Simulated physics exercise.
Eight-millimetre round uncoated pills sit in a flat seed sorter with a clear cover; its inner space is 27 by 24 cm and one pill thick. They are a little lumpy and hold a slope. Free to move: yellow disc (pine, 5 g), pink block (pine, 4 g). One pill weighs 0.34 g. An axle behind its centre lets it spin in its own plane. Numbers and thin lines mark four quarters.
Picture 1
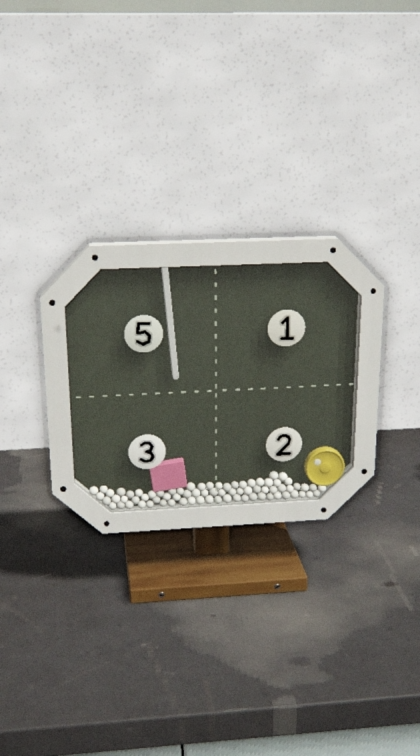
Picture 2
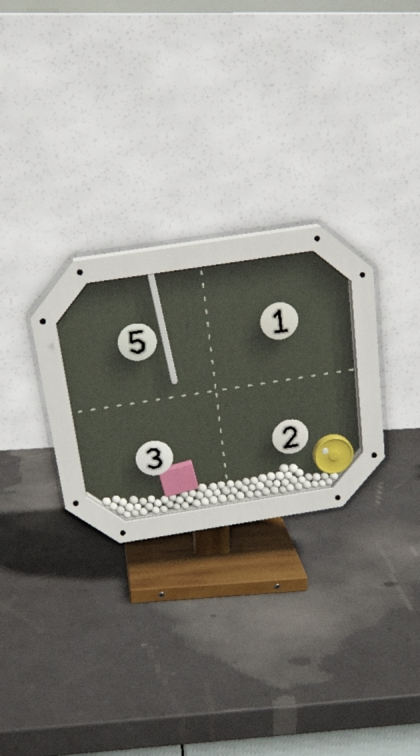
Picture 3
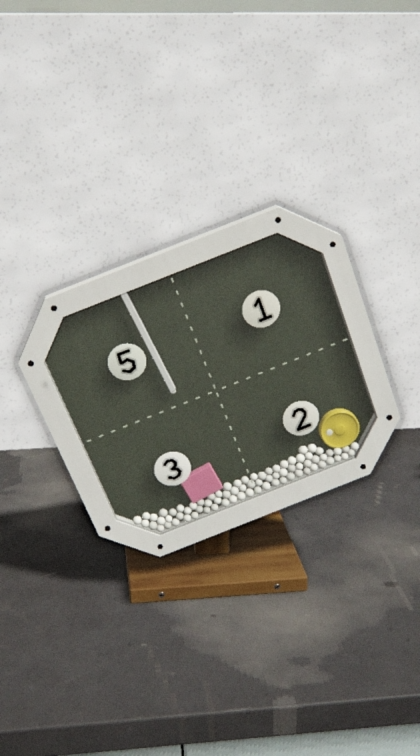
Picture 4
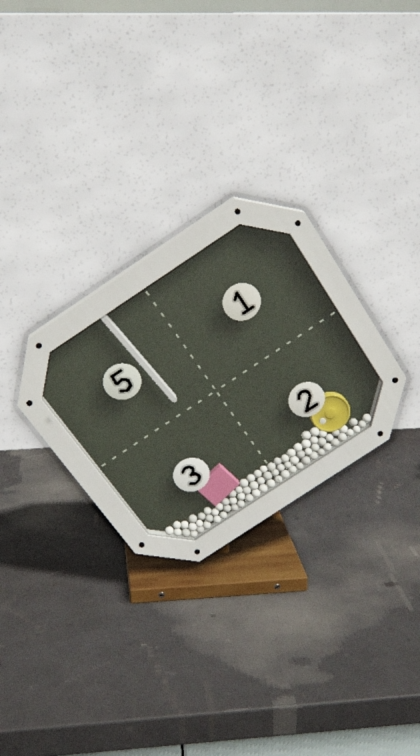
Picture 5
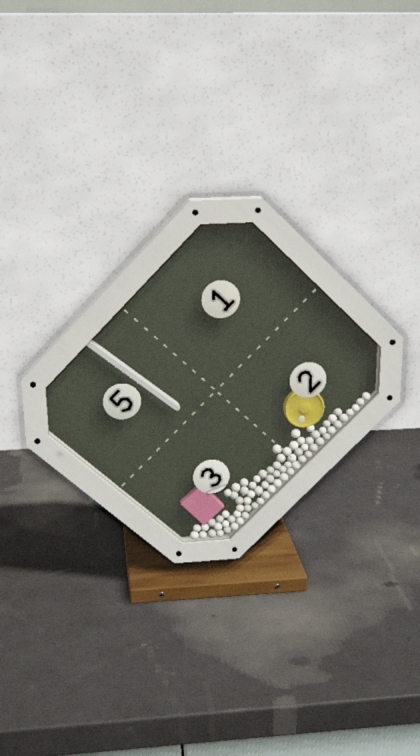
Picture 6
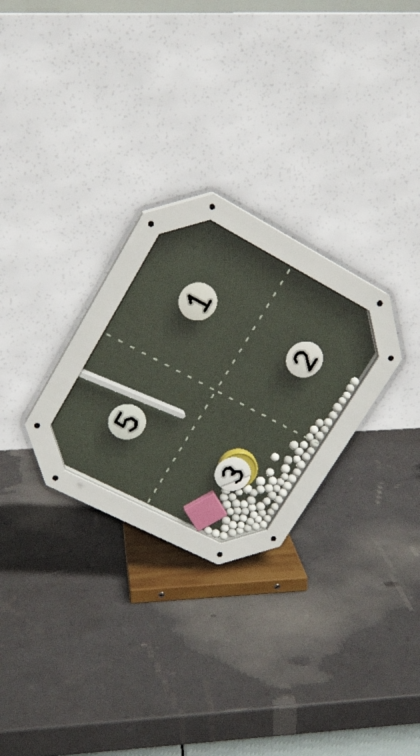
On a dark countertop against a pale wall, a clear-fronted octagonal case on a wooden stand turns steadily anticlockwise; small white balls shift into a slope along its lower right side, then a yellow disc slides down toward a pink block.
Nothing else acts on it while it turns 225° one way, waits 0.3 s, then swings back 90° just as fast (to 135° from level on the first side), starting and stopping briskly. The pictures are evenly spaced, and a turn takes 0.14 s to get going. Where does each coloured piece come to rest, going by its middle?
Pink block: 5, yellow disc: 5.
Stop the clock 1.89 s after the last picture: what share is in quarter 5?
About 95 per cent.
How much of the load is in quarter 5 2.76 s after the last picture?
Some 95 per cent.
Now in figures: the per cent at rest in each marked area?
Quarter 1: 0; quarter 2: 0; quarter 3: 0; quarter 5: 100.
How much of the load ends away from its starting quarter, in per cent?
Roughly 100 per cent.
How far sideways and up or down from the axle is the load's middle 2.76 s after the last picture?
About 7 cm right and 7 cm below.
Then, 1.89 s after the last picture, it has come round 225° anticlockwise; the pills' middle is 10 cm right of and level with the centre; no. 1, 5 %, no. 5, 95 %; yellow disc in no. 5; pink block in no. 5.
Then, 2.76 s after the last picture, it stands 180° anticlockwise; the pills' middle is 7 cm right of and 7 cm below the centre; no. 1, 5 %, no. 5, 95 %; yellow disc in no. 5; pink block in no. 5.
Then, 3.32 s after the last picture, it stands 135° anticlockwise; the pills' middle is in line with and 10 cm below the centre; no. 5, 100 %; yellow disc in no. 5; pink block in no. 5.
At rest 3.8 s after the last picture, it stands 135° anticlockwise; no. 1, 0 %, no. 2, 0 %, no. 3, 0 %, no. 5, 100 %; yellow disc in no. 5; pink block in no. 5.
